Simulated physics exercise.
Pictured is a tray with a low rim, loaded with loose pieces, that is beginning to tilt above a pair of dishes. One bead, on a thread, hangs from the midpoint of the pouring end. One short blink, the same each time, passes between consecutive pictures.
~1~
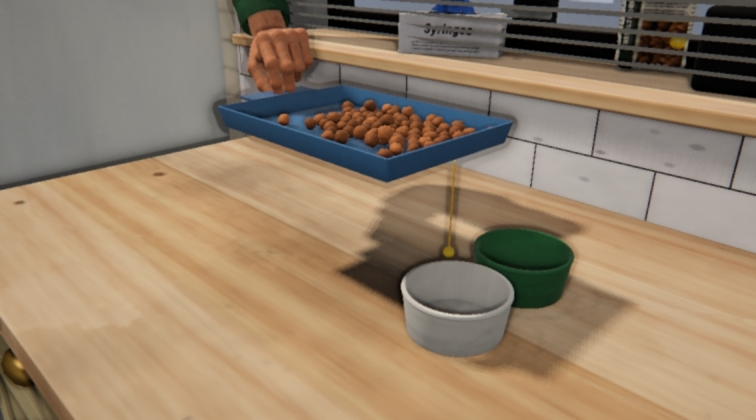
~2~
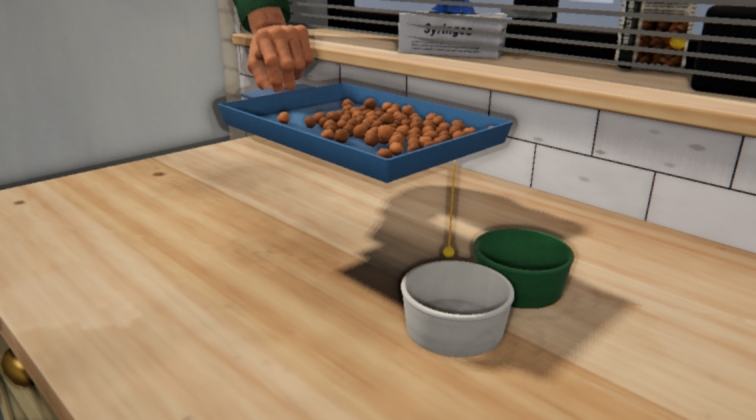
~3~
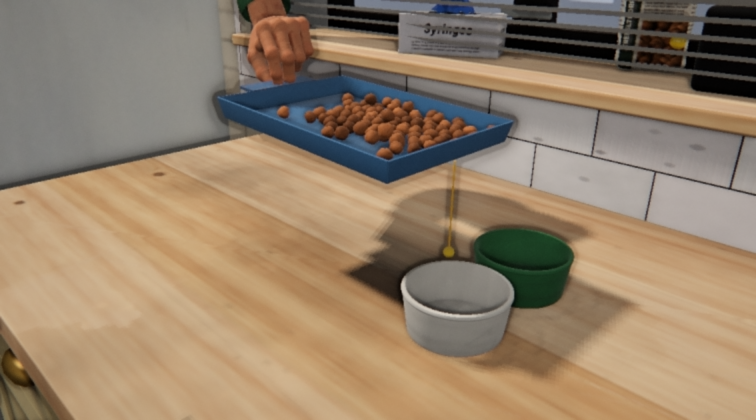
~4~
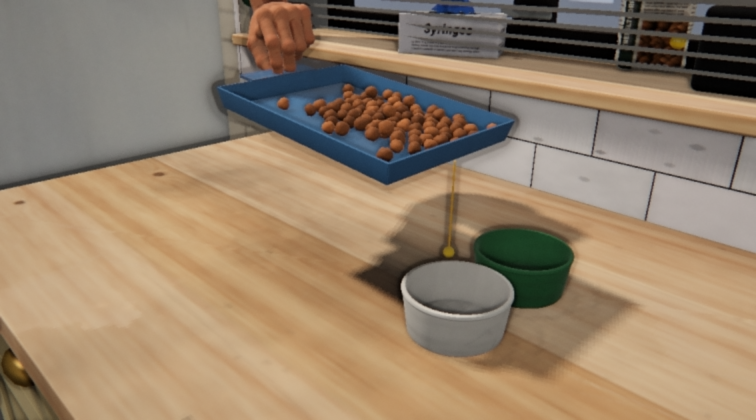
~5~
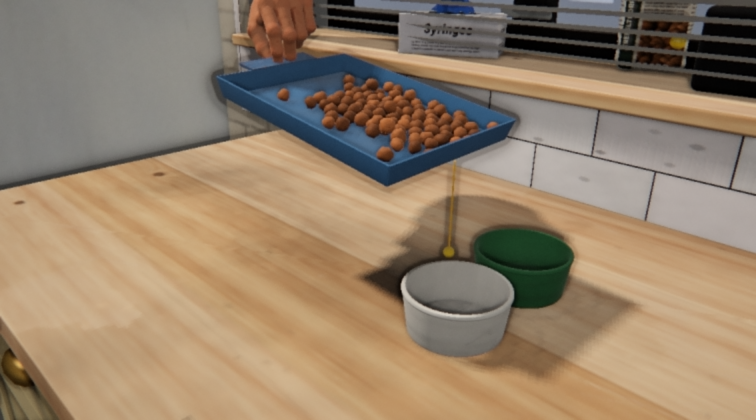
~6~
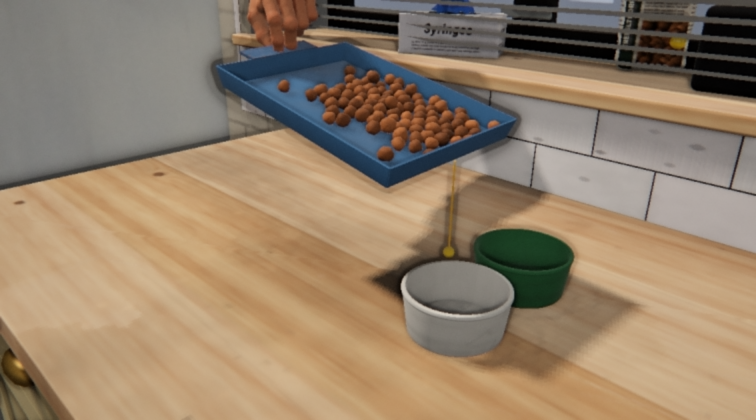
Above a wooden counter, a hand held a blue tray of round brown nuts near a white dish and a green one, then slowly raised the back of the tray, tilting it slightly.
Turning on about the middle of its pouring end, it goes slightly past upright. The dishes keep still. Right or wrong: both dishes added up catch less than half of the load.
Right, they catch less than half.
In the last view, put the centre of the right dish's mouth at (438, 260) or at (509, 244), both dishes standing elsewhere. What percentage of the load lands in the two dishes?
20 %, then 20 %.
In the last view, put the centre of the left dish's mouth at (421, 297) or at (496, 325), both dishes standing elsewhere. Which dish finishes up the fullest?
Well, first the one further left, then the one further left.
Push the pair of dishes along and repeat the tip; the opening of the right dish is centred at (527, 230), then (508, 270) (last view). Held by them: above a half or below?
First below a half, then the larger part.
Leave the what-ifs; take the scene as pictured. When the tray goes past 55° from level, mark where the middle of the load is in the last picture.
Centre estimate: (430, 109).
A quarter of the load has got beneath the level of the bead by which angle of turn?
The angle is roughly 105° at that point.
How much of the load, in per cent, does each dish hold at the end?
Final share: Left dish at 30 per cent, right dish at 0 per cent.
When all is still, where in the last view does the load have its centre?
About pixel (458, 348).
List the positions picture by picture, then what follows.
The first picture shows corners of the pouring end at (387, 157) and (506, 121), level; middle of the load at (396, 127), hazelnuts; left dish at (500, 325); right dish at (564, 281); bead on its thread at (449, 252).
The second picture shows corners of the pouring end at (388, 157) and (506, 121), level; middle of the load at (396, 126).
The third picture shows corners of the pouring end at (388, 158) and (507, 121), tipped barely, lowest at the left corner; middle of the load at (396, 123).
The fourth picture shows corners of the pouring end at (389, 160) and (508, 120), tipped a little, lowest at the left corner; middle of the load at (397, 118).
The fifth picture shows corners of the pouring end at (389, 162) and (509, 119), tipped a little, lowest at the left corner; middle of the load at (397, 113).
The sixth picture shows corners of the pouring end at (390, 165) and (510, 118), tipped a little, lowest at the left corner; middle of the load at (398, 109); left dish at (500, 325); right dish at (564, 281).
Soon, tray tipped steeply; nearly all on the tray; a stray few outside both.
A while on, tray tipped right over; nearly all on the tray; a stray few outside both; a stray few in the air.
Towards the end, tray tipped past a quarter turn; about a third in the left dish; about two thirds outside both.
Finally, tray tipped past a quarter turn; about a third in the left dish; none in the right dish; about two thirds outside both.
